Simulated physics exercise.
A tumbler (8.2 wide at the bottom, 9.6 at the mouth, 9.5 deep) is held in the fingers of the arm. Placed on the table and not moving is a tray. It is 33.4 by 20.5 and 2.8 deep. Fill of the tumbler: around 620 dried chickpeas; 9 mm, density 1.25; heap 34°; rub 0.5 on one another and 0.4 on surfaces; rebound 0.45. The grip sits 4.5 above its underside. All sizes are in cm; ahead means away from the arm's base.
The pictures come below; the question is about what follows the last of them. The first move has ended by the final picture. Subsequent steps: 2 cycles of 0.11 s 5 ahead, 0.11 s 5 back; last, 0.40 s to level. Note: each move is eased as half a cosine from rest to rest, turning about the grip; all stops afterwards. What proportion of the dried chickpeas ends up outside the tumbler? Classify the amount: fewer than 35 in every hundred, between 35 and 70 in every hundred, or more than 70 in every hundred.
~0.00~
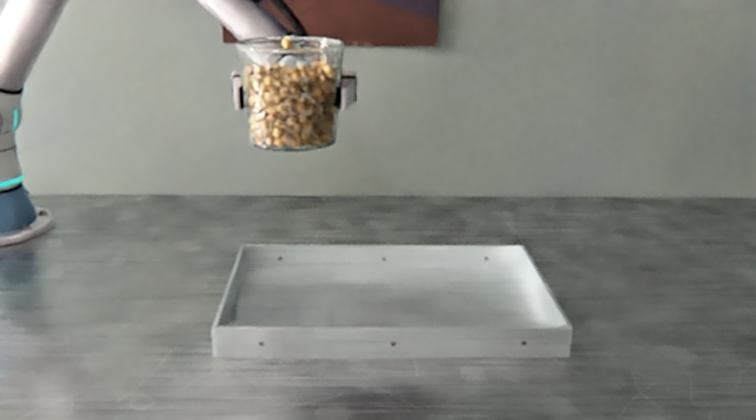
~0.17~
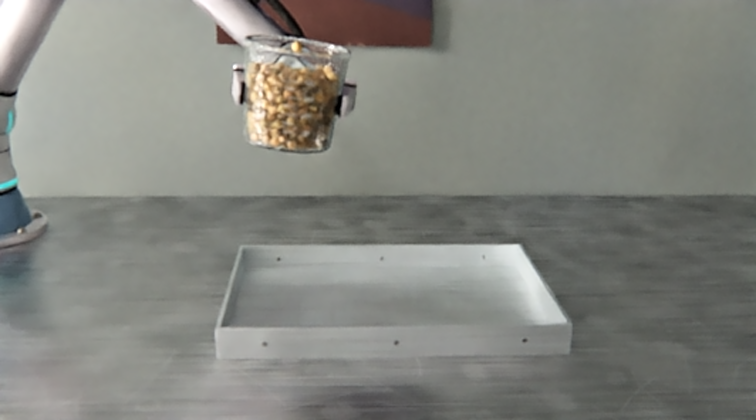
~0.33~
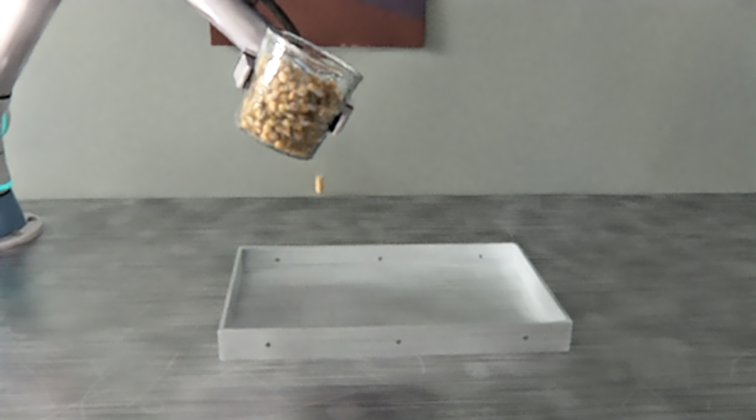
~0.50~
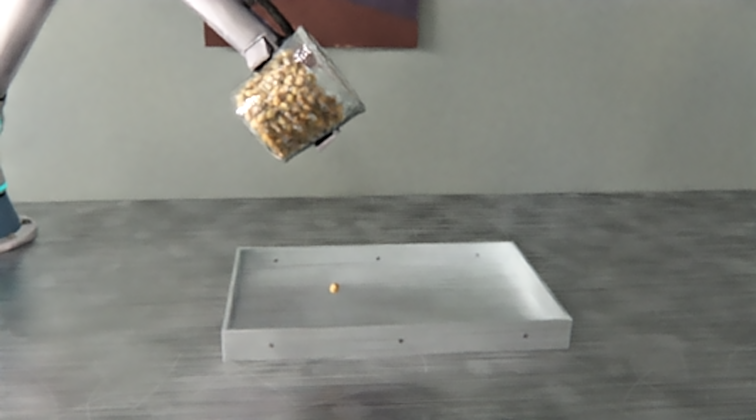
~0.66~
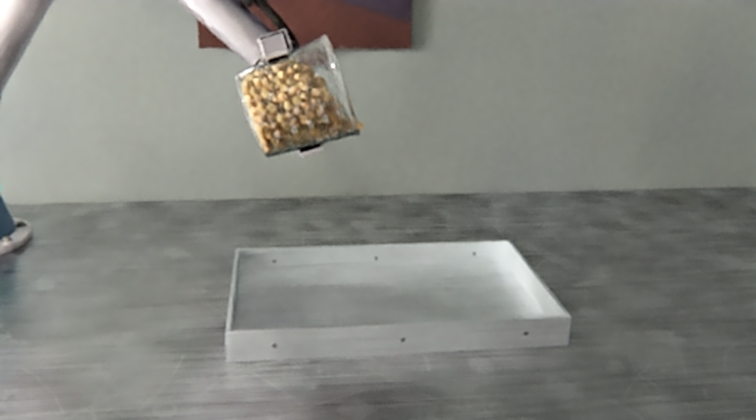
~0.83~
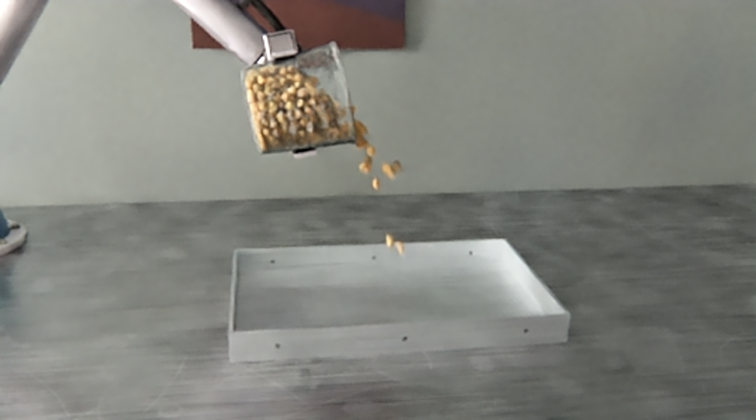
More than 70 in every hundred.
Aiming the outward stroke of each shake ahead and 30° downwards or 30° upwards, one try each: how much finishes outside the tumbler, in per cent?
First try about 60 %, second try about 90 %.
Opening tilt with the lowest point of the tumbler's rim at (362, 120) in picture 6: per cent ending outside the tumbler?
Roughly 55 percent, give or take.
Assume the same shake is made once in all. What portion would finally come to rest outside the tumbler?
Then roughly 70 percent.
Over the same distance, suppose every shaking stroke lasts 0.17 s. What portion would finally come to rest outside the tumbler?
Estimate: Near 65 per cent.
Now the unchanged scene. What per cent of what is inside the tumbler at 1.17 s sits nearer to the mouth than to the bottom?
Around 45 in a hundred.
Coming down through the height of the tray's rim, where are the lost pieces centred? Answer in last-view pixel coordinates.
I'd say somewhere around (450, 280).
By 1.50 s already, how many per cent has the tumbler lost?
My estimate is roughly 85 % gone.
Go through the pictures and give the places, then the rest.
The first frame shows tumbler middle at (292, 94), level; upper third of the load around (289, 77), from x 250 to 335, top at y 45; 618 in the tumbler.
The second frame shows tumbler middle at (293, 96), tilted 8° forward; upper third of the load around (289, 79), from x 250 to 335, top at y 45; 617 in the tumbler, 1 in flight or on a rim.
The third frame shows tumbler middle at (294, 97), tilted 27° forward; upper third of the load around (289, 81), from x 245 to 340, top at y 55; 617 in the tumbler, 1 in flight or on a rim.
The fourth frame shows tumbler middle at (295, 99), tilted 52° forward; upper third of the load around (291, 82), from x 245 to 340, top at y 50; 617 in the tumbler, 1 in the tray.
The fifth frame shows tumbler middle at (296, 101), tilted 71° forward; upper third of the load around (288, 85), from x 245 to 360, top at y 60; 617 in the tumbler, 1 in the tray.
The sixth frame shows tumbler middle at (297, 103), tilted 79° forward; upper third of the load around (283, 89), from x 250 to 400, top at y 70; 604 in the tumbler, 3 in the tray, 11 in flight or on a rim.
After 1.17 s, tilted 79° forward, highest piece 23 above the table; 318 in the tray, 216 in the tumbler, 1 on the table or floor, 83 in flight or on a rim.
After 1.50 s, tilted 30° forward, highest piece 25 above the table; 513 in the tray, 95 in the tumbler, 7 on the table or floor, 3 in flight or on a rim.
After 1.87 s, level, highest piece 23 above the table; 515 in the tray, 95 in the tumbler, 8 on the table or floor.
After 2.92 s, level, highest piece 23 above the table; 515 in the tray, 95 in the tumbler, 8 on the table or floor.
At rest, 515 in the tray, 95 in the tumbler, 8 on the table or floor. That is 85 % outside the tumbler.
